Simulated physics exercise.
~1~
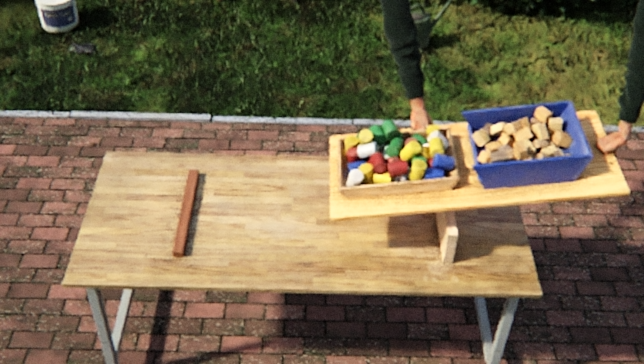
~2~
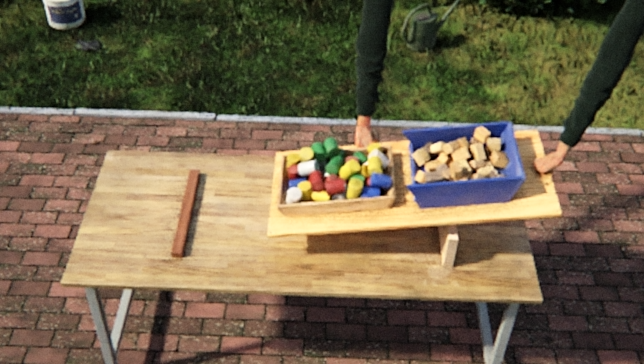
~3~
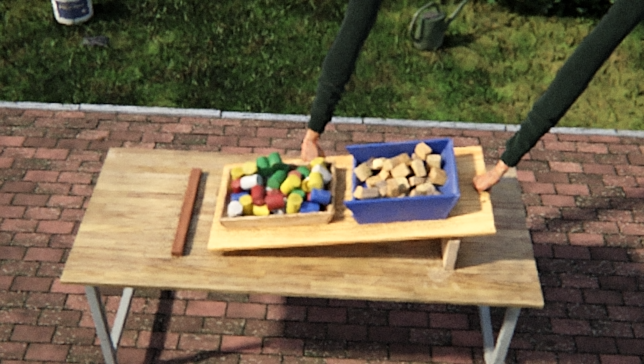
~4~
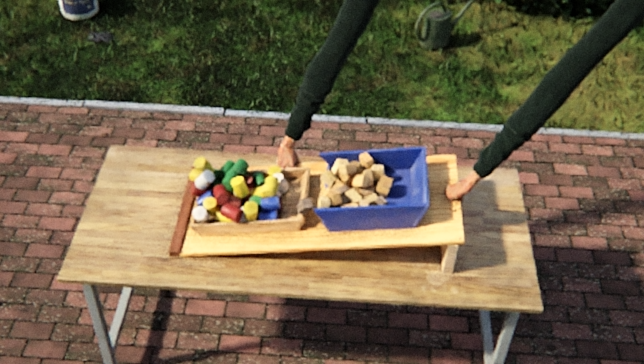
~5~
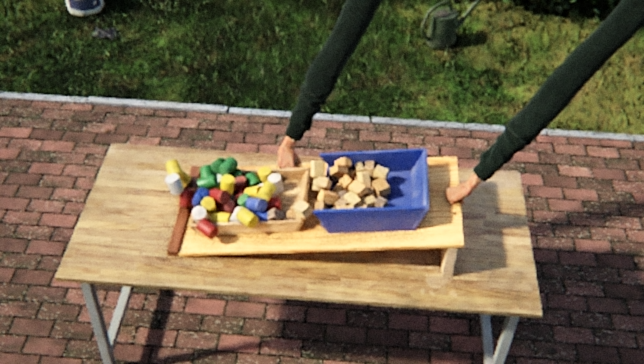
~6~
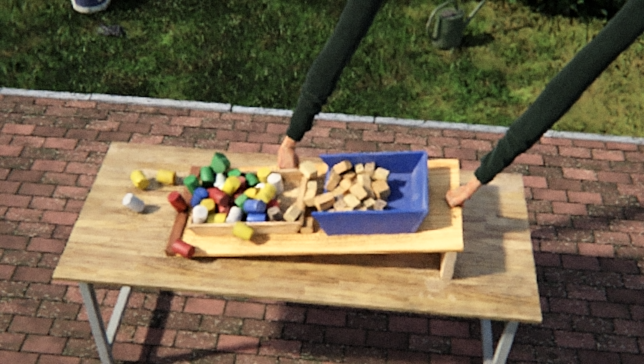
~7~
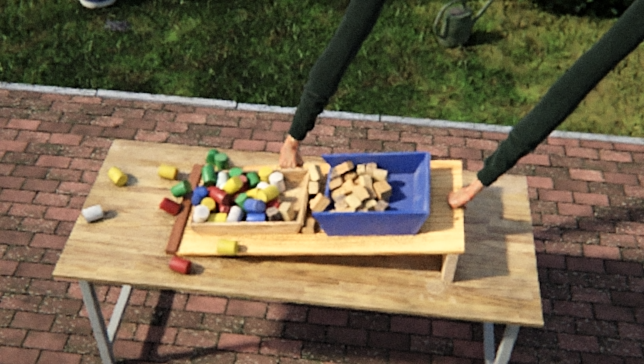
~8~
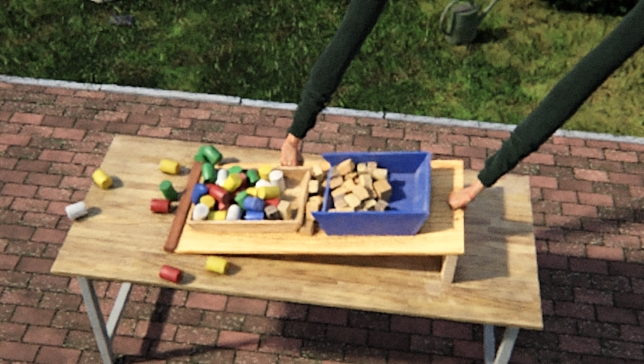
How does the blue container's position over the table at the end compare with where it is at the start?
It starts over the right-hand end of the table and ends further left and a little lower in view, just right of the middle of the table.
